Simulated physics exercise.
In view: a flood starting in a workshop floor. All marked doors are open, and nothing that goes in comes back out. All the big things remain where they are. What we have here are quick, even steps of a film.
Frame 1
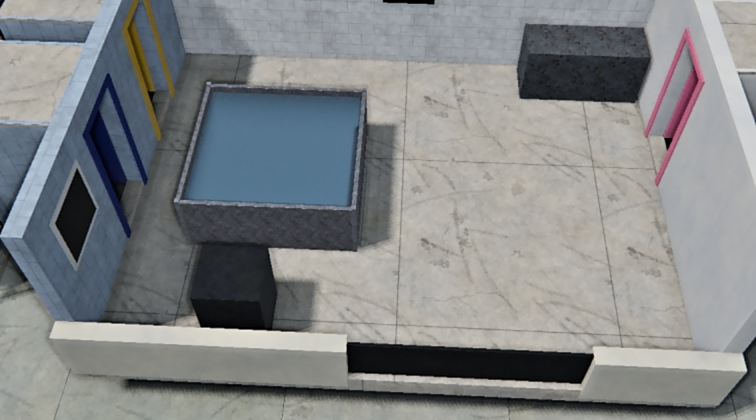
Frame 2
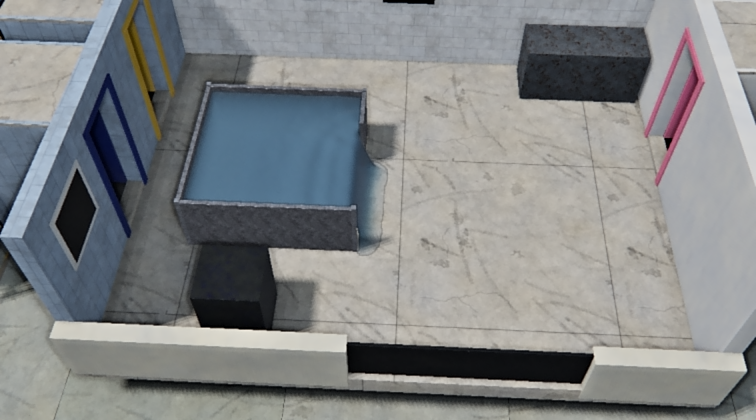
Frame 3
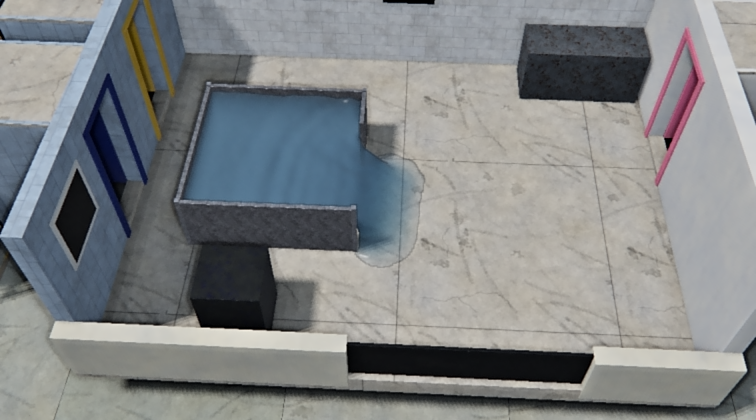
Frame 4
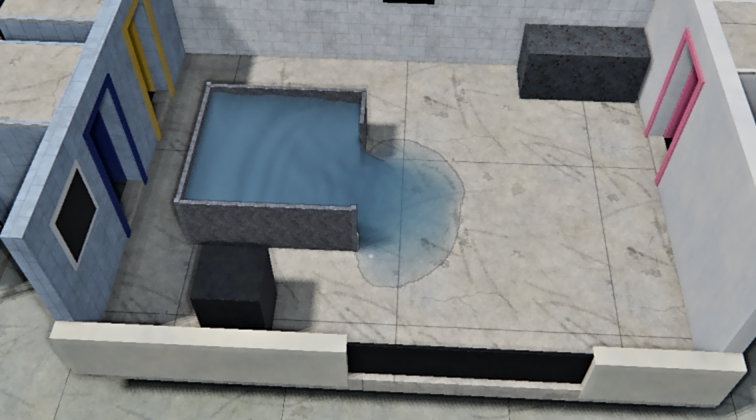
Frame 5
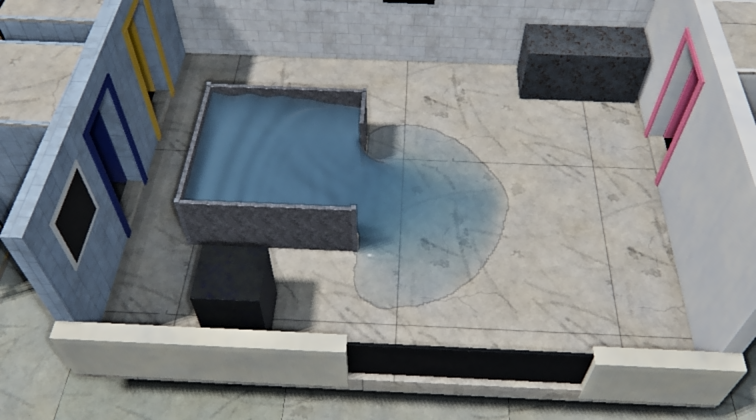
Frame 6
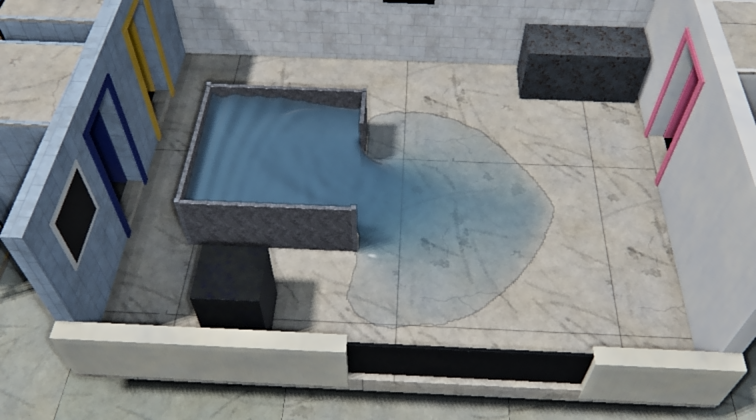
Large stone-walled tank of still blue water opening at its right side, water pouring out and spreading rightward across the marble-patterned floor.
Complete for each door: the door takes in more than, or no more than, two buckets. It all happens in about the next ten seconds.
Completed: The yellow door takes in no more than two buckets; the pink door takes in more than two buckets; the blue door takes in no more than two buckets.
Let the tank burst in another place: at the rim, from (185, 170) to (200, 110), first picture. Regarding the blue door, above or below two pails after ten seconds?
Outcome - blue: Above threshold.
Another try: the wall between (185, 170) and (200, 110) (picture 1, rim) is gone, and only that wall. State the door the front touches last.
Answer: The one in pink.
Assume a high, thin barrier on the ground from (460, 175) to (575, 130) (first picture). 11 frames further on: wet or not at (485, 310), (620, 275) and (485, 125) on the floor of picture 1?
Taking the points in order - wetted, wetted, wetted.
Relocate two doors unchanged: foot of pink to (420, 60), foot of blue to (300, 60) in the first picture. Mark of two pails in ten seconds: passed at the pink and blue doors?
I'd expect the pink door crosses the line, and the blue door remains short of it too.
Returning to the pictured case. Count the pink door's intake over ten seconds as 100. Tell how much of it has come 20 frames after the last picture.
Estimate: Some 45 per cent.
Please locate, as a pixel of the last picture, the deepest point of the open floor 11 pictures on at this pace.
(681, 353).
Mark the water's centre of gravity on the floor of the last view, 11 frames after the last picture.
About (427, 212).
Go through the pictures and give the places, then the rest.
Still water in the tank at (277, 146), in the first picture.
The front is at (361, 252), out from the gap at (357, 190), in the second picture.
The front is at (406, 164), out from the gap at (357, 193), in the third picture.
The front is at (459, 189), out from the gap at (357, 196), in the fourth picture.
Water pours out at (357, 196) and has run to (503, 200), in the fifth picture.
The front is at (547, 205), out from the gap at (357, 195), in the sixth picture.
A moment on, water covers 50 % of the floor; the yellow door not reached, the pink door under two buckets in, the blue door not reached.
Next, water covers 55 % of the floor; the yellow door not reached, the pink door over two buckets in, the blue door not reached.
Then, water covers 60 % of the floor; the yellow door not reached, the pink door far over two buckets in, the blue door not reached.
Later, water covers 75 % of the floor; the yellow door not reached, the pink door far over two buckets in, the blue door not reached.
In the end, water covers 100 % of the floor; the yellow door wet at the sill, nothing in, the pink door far over two buckets in, the blue door wet at the sill, nothing in.
